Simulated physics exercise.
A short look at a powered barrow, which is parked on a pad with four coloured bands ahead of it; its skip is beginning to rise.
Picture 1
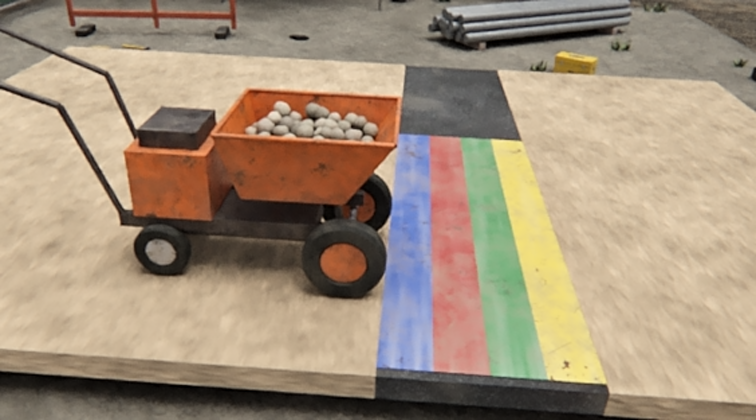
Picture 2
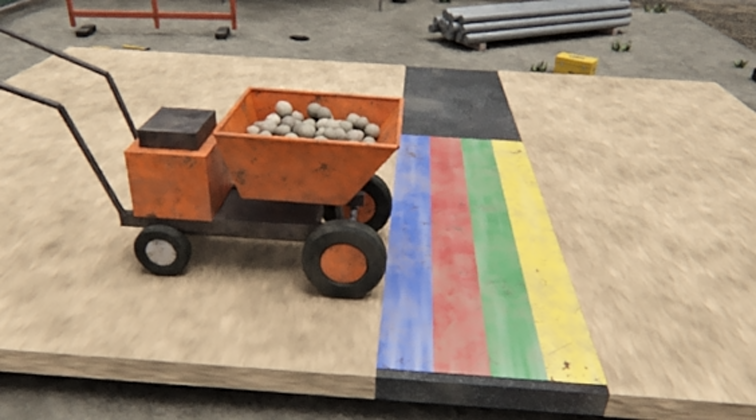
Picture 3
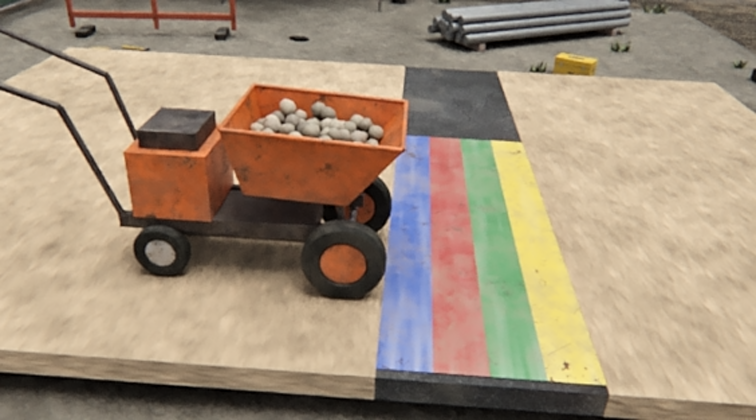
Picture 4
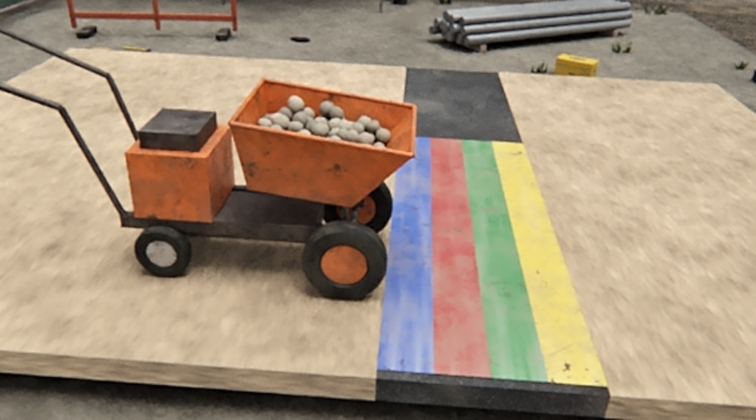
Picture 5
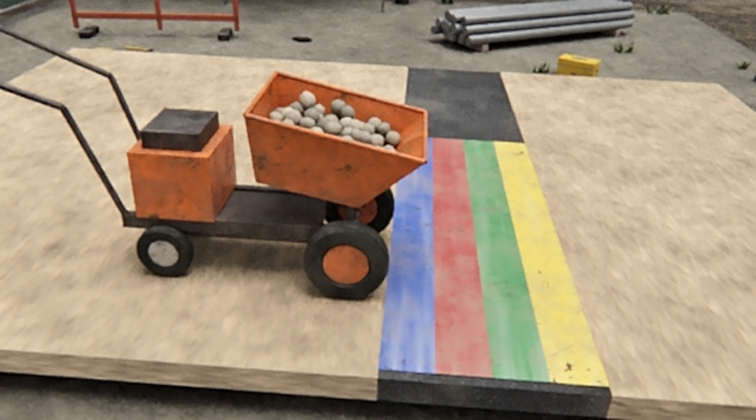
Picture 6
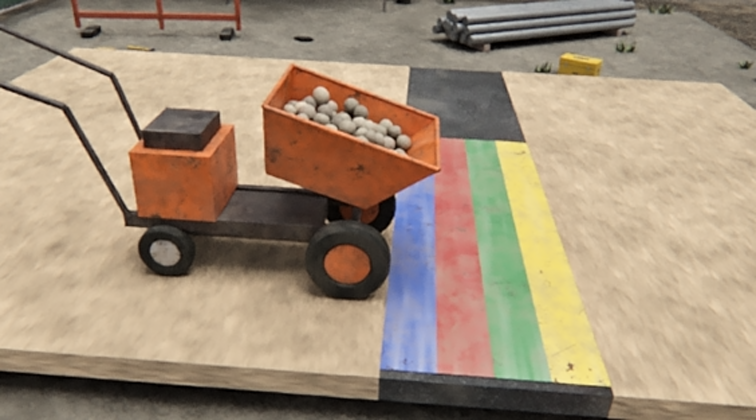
The orange skip of a small powered barrow, loaded with rounded grey stones, sits nearly level at first, behind blue, red, green and yellow bands. It then tilts gradually, its back edge rising and its front lip shifting right and downward, until it is clearly tipped with the stones still inside.
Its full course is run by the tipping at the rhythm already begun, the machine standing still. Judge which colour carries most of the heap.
The colour carrying most is green.
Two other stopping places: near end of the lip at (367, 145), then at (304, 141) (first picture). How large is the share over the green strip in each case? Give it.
You'd see around 30 per cent the first time and around 10 per cent the second.
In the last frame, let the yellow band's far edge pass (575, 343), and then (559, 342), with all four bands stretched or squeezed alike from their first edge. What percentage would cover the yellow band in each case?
The first one comes out at 30 percent, while the second comes out at 30 percent.
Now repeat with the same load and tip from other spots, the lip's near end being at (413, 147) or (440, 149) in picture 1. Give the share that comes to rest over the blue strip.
In turn 0 and 0 in a hundred.
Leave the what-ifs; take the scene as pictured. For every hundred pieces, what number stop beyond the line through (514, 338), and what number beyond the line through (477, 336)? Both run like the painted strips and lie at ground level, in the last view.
Respectively 50 and 70 percent.
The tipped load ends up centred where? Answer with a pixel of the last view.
I'd say the middle ends up at about (519, 268).
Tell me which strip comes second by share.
Just behind the leader sits the strip in yellow.
Soon, skip tipped steeply; all in the skip.
A while on, skip tipped right over; nearly all in the skip; a small part over the green strip.
Towards the end, skip tipped right over; about half in the skip; a stray few over the red strip; about a third over the green strip; about a quarter over the yellow strip; a small part off the paint.
Finally, skip tipped right over; about a third in the skip; none over the blue strip; a stray few over the red strip; about a third over the green strip; about a quarter over the yellow strip; a small part off the paint.
